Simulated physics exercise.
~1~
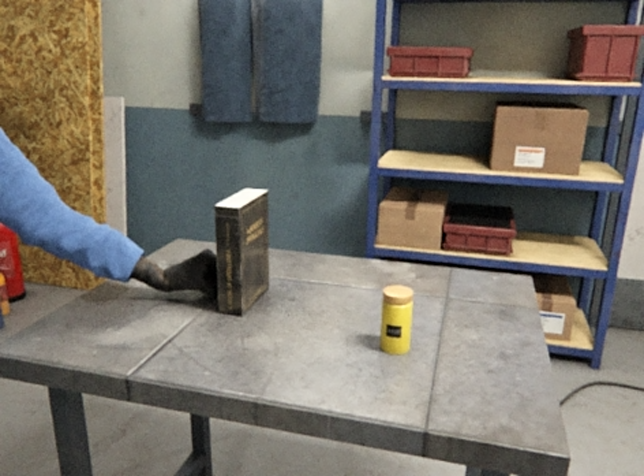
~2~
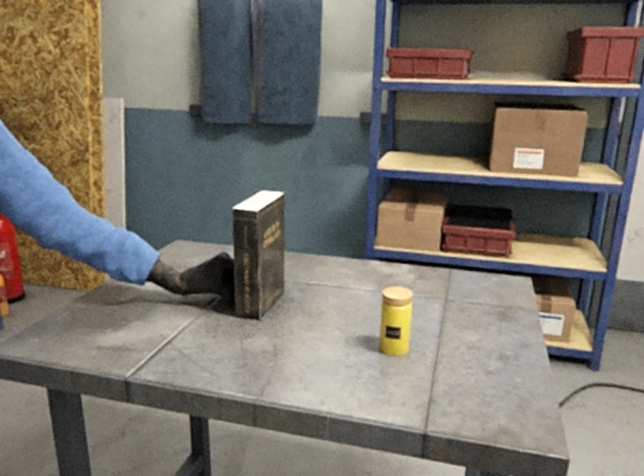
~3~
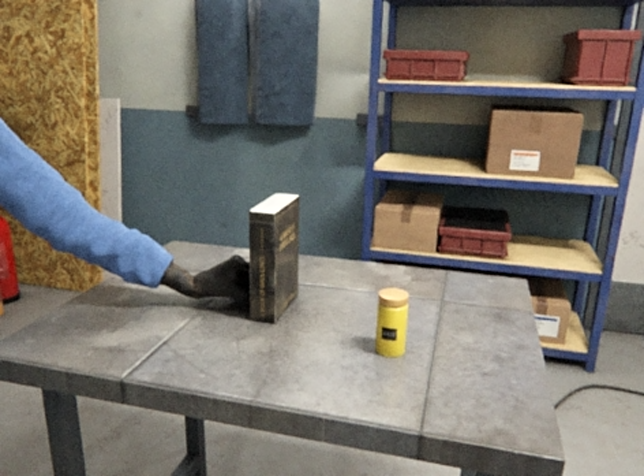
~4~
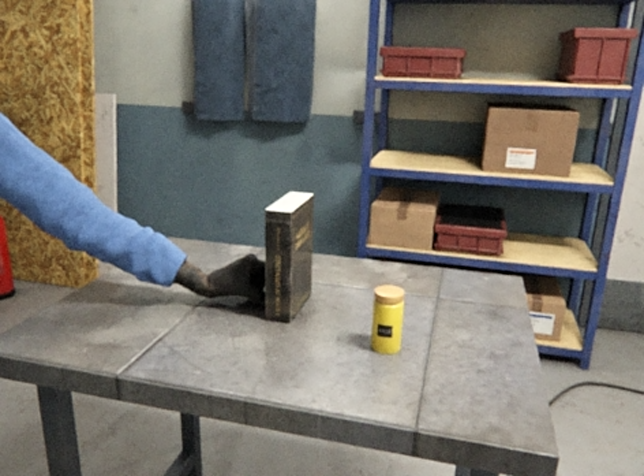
A black book stands upright on a grey tiled table, seen from slightly above and in front, with a dark-gloved hand reaching in from the left on a blue-sleeved arm. A yellow shaker with a tan lid stands to the right, and behind are blue shelves holding cardboard boxes and dark red bins. The hand pushes against the book, which slides a little to the right. It keeps pushing, and the book moves steadily closer to the shaker without tipping. At the end, the book still stands upright beside the hand, and the shaker remains in its place.
